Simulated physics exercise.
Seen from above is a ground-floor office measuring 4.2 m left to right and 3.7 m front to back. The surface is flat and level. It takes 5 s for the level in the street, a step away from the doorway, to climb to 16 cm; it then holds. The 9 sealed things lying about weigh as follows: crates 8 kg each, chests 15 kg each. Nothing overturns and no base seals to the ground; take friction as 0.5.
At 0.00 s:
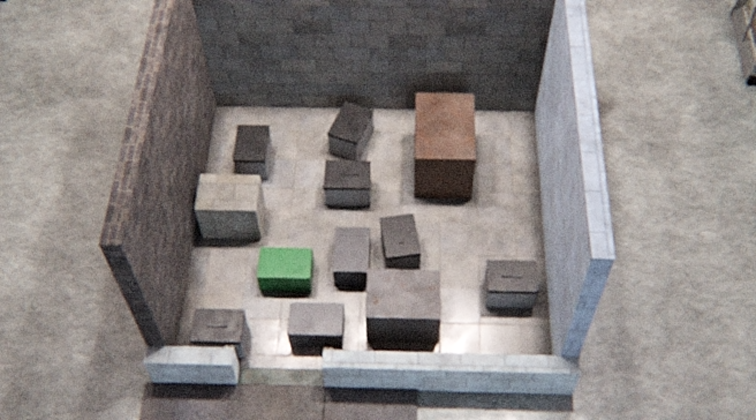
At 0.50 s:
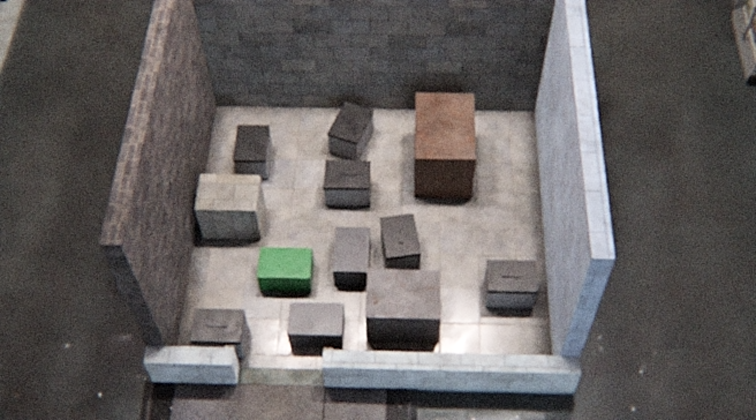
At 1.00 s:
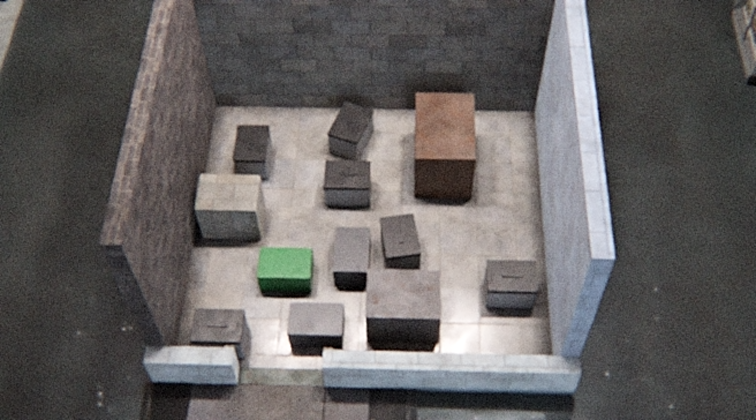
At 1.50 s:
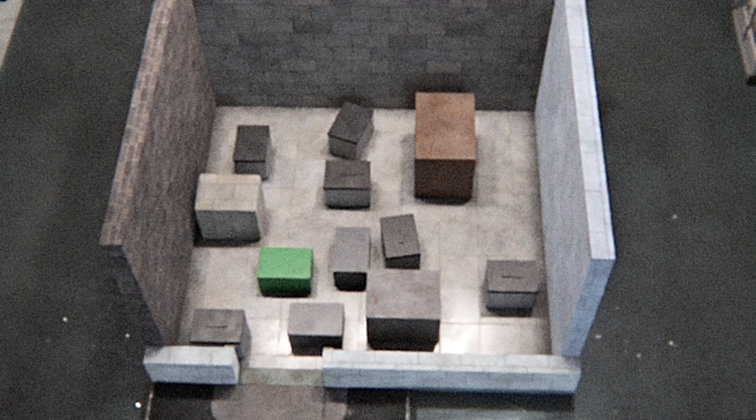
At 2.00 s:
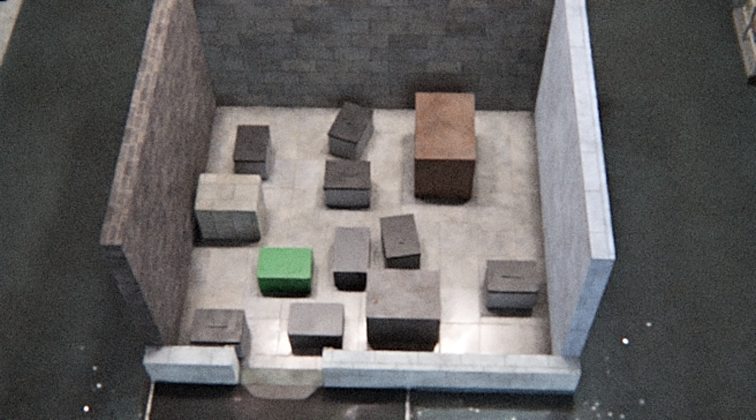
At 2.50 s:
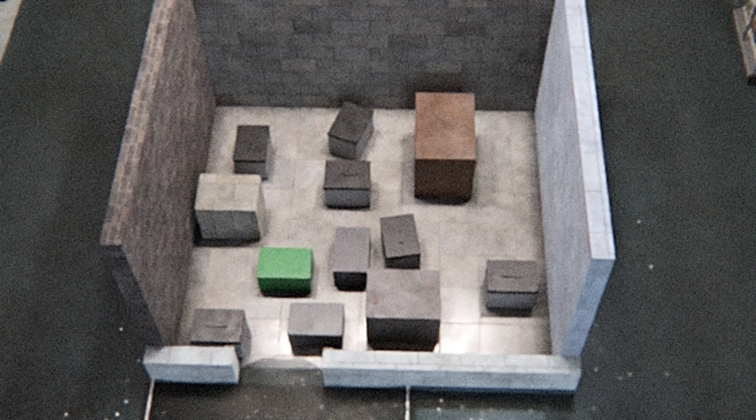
Dark water spreads over the ground outside a walled room while the boxes inside stay still.
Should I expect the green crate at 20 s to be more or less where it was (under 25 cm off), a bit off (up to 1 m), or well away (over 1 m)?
Well away.
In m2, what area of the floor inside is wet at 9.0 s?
I'd put it close to 11.5 m2.
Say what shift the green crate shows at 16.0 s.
Shift: About 250 cm.
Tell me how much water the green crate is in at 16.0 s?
13 cm or so.
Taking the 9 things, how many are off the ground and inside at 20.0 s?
Tally: 9 of them.
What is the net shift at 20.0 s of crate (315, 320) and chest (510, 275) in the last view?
250 cm and 60 cm respectively.
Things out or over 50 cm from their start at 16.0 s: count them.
I make it 6.
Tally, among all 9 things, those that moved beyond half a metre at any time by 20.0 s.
I make it 9.
After 4.0 s the green crate is near (285, 261), 0.0 m from its start, aground; 0 afloat.
After 9.0 s the green crate is near (316, 102), 2.4 m from its start, afloat; 2 afloat.
After 16.0 s the green crate is near (354, 110), 2.3 m from its start, afloat; 6 afloat.
After 20.0 s the green crate is near (349, 107), 2.3 m from its start, afloat; 9 afloat.
